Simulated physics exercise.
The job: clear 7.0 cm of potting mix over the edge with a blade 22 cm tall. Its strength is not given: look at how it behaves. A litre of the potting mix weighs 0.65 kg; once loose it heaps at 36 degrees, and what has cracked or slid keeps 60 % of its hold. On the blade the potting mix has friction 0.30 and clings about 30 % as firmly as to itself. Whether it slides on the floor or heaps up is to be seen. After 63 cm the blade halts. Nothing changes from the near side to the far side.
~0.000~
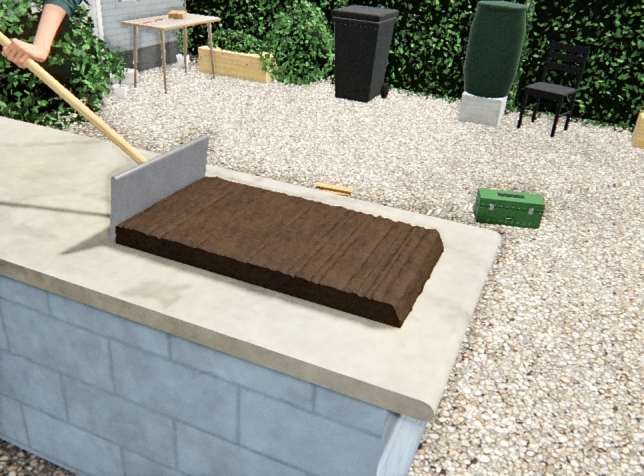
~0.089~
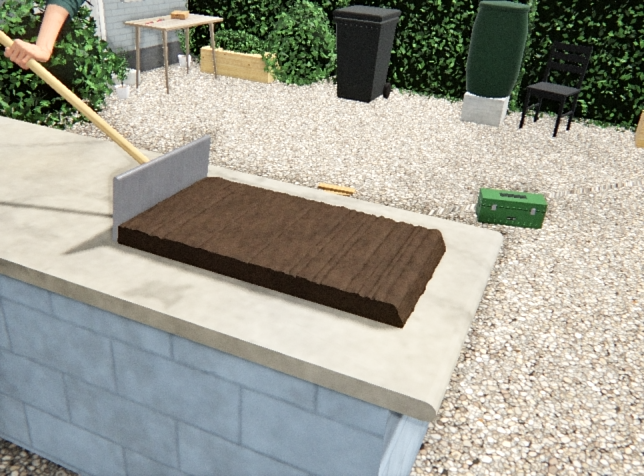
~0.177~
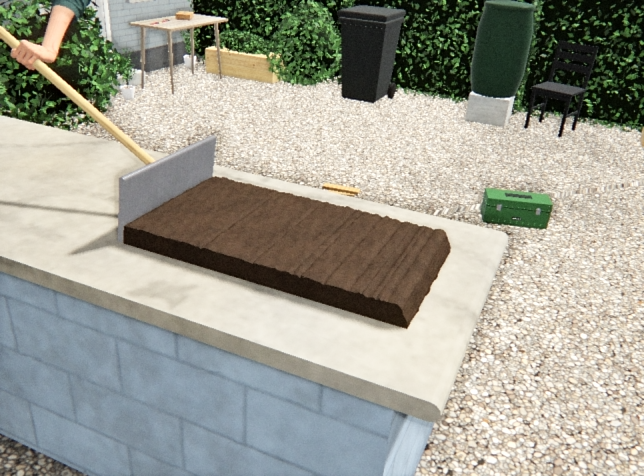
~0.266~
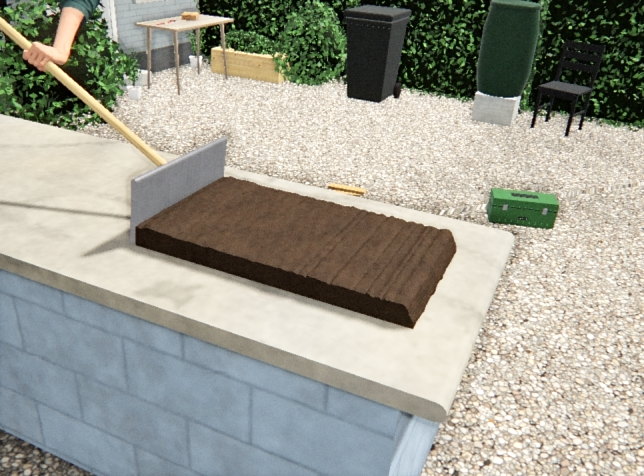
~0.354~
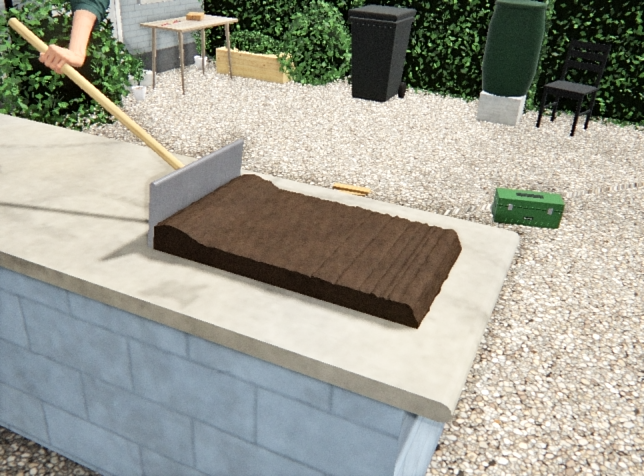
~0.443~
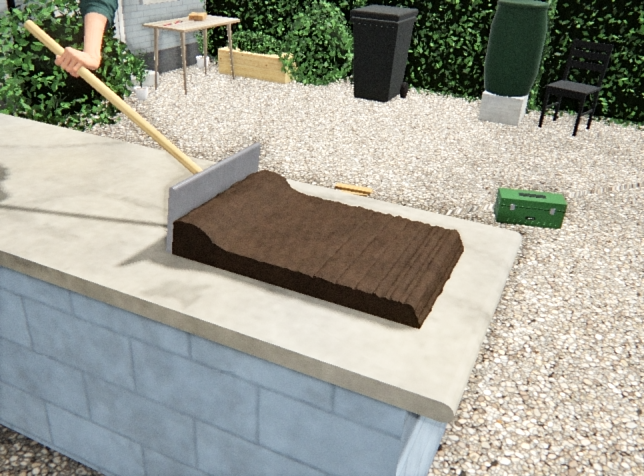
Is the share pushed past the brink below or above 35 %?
It comes out below 35 %.
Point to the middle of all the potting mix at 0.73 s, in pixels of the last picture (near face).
At about (301, 277).
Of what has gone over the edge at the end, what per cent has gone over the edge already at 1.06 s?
About 0 %.
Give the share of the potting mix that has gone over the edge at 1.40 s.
Some 18 per cent.
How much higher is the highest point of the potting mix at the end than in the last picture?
About 6 cm.
By 0.73 s, 0 % has gone over the edge.
By 1.06 s, 0 % has gone over the edge.
By 1.40 s, 18 % has gone over the edge.
By 1.73 s, 18 % has gone over the edge.
By 1.83 s, at the end, 18 % has gone over the edge.
